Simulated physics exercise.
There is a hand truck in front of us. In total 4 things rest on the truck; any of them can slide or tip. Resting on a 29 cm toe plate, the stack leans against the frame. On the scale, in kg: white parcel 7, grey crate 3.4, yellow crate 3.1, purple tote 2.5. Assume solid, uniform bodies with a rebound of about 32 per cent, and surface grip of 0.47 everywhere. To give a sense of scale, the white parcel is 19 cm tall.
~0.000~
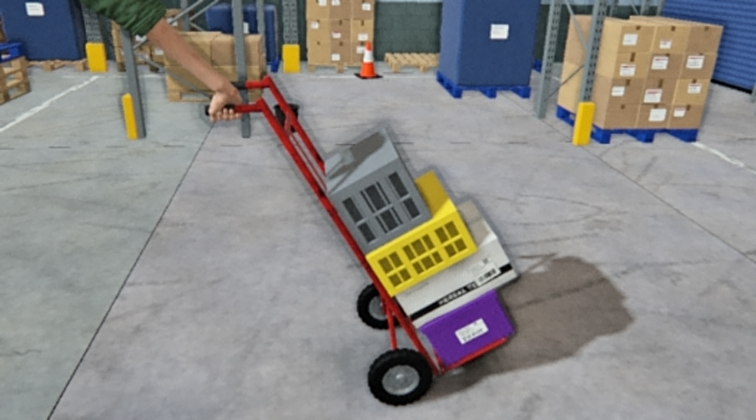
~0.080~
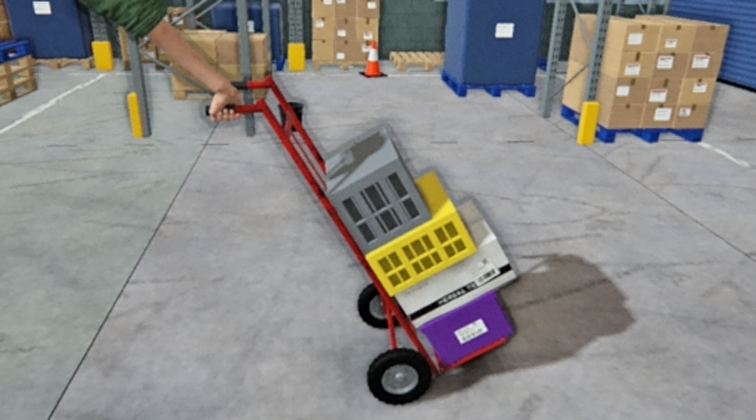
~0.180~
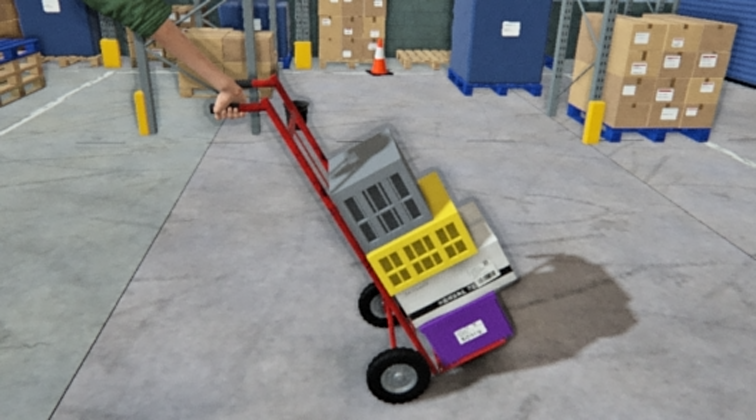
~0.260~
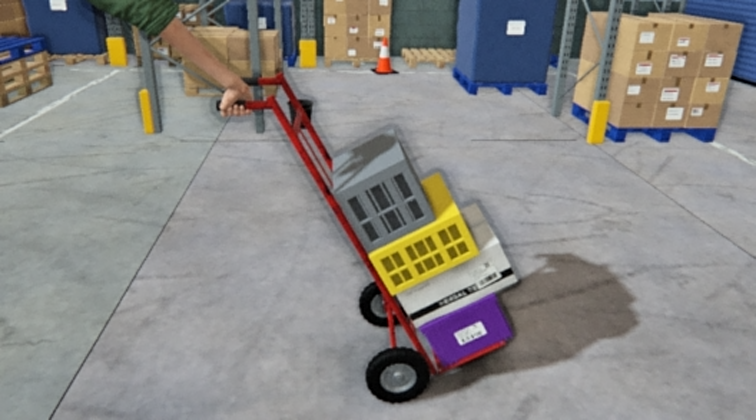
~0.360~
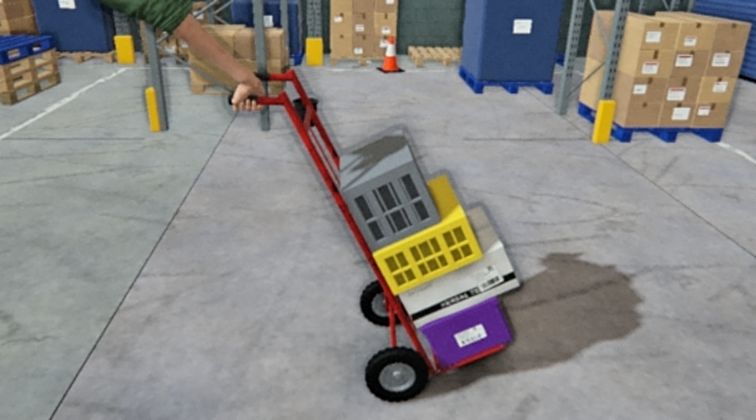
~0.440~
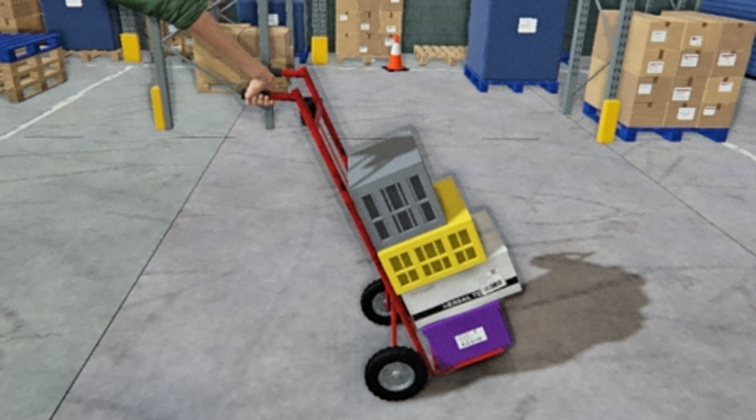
The clip opens on a red hand truck tilted back to the left in a warehouse, a hand gripping its handle, with a grey crate, yellow crate, white parcel and purple tote stacked on it. The hand holds still briefly, then gradually raises the handle rightward, bringing the truck and its load slightly more upright.
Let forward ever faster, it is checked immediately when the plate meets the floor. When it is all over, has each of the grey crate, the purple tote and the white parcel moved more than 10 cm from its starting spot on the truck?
In the end the grey crate is left in position. The purple tote is left in position. The white parcel is left in position.
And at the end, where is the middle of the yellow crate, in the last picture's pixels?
It ends up near (471, 252).
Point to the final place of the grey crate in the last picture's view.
It ends up at about (465, 201).
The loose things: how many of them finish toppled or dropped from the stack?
The count comes out at 0.
Around 0.74 s, 11° short of upright.
Around 1.04 s, truck upright; grey crate tipped 3° against what carries it near (476, 199); white parcel tipped 3° against what carries it near (482, 292); purple tote tipped 3° against what carries it near (465, 333).
Around 1.34 s, truck upright.
Finally (1.7 s), all 4 still in place (within 10 cm). Final places as that camera would see them, grey crate near (465, 201), purple tote near (463, 334).
